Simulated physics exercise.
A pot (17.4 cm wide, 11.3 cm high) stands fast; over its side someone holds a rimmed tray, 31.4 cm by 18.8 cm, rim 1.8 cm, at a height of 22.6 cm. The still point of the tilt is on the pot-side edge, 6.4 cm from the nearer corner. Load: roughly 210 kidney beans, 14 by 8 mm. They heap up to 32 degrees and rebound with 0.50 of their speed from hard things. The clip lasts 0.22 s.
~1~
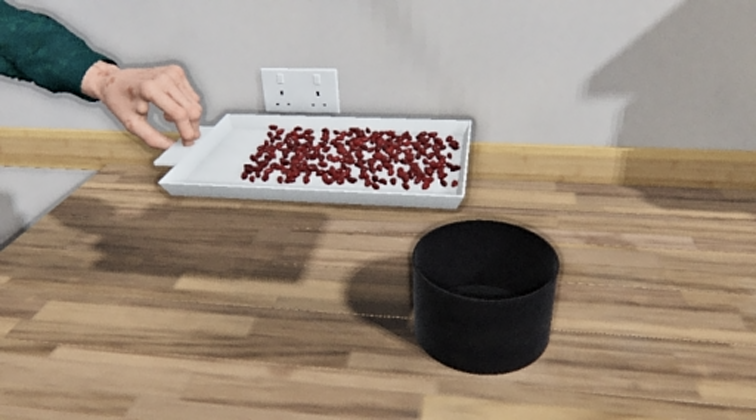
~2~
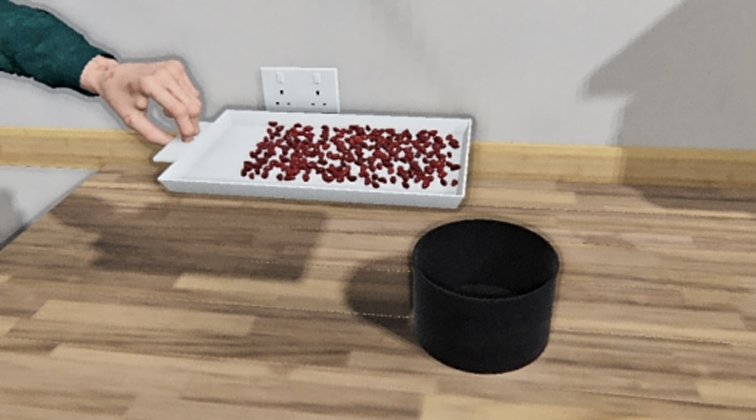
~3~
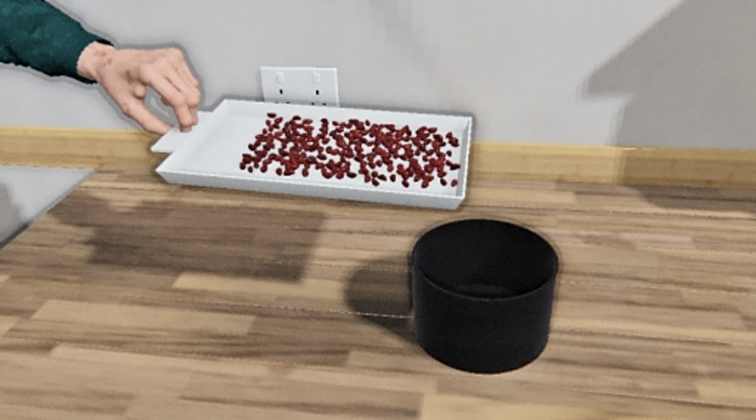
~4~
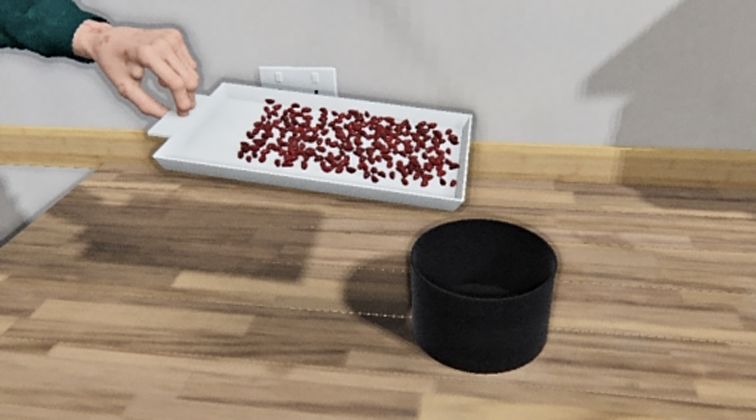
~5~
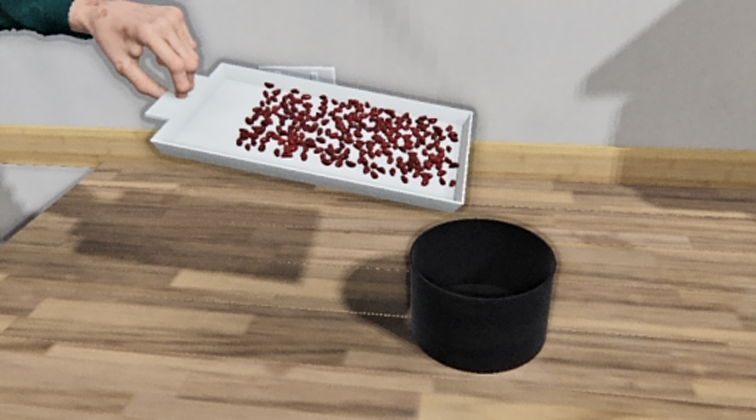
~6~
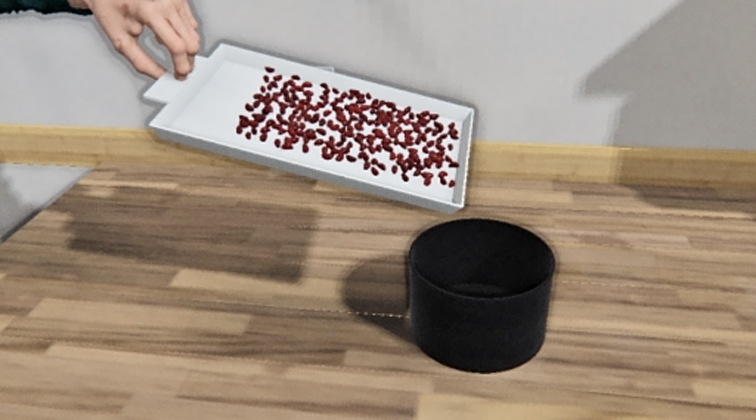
A white tray of red beans tilts down to the right as a hand raises its left end.
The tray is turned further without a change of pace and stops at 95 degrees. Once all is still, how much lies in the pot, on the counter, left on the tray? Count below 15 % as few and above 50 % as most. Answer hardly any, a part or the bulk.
Pot: A part, counter: The bulk, tray: Hardly any.
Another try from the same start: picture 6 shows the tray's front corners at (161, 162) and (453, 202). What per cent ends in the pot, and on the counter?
Pot 20, counter 80.
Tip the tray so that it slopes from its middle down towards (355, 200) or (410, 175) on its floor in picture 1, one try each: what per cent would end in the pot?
Some 20 and 70 per cent.
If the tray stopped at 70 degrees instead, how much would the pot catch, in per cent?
In that case some 35 per cent.
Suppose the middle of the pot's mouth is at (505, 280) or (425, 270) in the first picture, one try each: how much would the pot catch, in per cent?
About 90 and 30 per cent.
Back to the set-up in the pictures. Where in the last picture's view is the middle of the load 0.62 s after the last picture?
Near (489, 289).
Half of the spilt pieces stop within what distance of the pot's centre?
Some 18 cm.
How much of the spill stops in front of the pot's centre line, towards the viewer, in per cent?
Roughly 100 per cent.
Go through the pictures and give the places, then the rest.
The first frame shows tray tilt 0 degrees, front corners at (168, 180) and (456, 192); middle of the pieces at (351, 158); pot at (485, 256).
The second frame shows tray tilt 1 degrees, front corners at (168, 176) and (456, 192); middle of the pieces at (350, 156).
The third frame shows tray tilt 3 degrees, front corners at (166, 167) and (456, 193), lowest corner right front; middle of the pieces at (350, 151).
The fourth frame shows tray tilt 7 degrees, front corners at (163, 154) and (456, 196), lowest corner right front; middle of the pieces at (349, 144).
The fifth frame shows tray tilt 12 degrees, front corners at (161, 138) and (456, 198), lowest corner right front; middle of the pieces at (349, 136).
The sixth frame shows tray tilt 16 degrees, front corners at (160, 123) and (455, 200), lowest corner right front; middle of the pieces at (350, 129); pot at (481, 255).
Then, 0.37 s after the last picture, tilt 54 degrees; the tray holds 100 %, the pot 0 %.
Then, 0.62 s after the last picture, tilt 80 degrees; the tray holds 25 %, the pot 15 %.
Then, 0.98 s after the last picture, tilt 95 degrees; the tray holds 0 %, the pot 35 %.
In the end, pot 35 %, counter 65 %, tray 0 %.
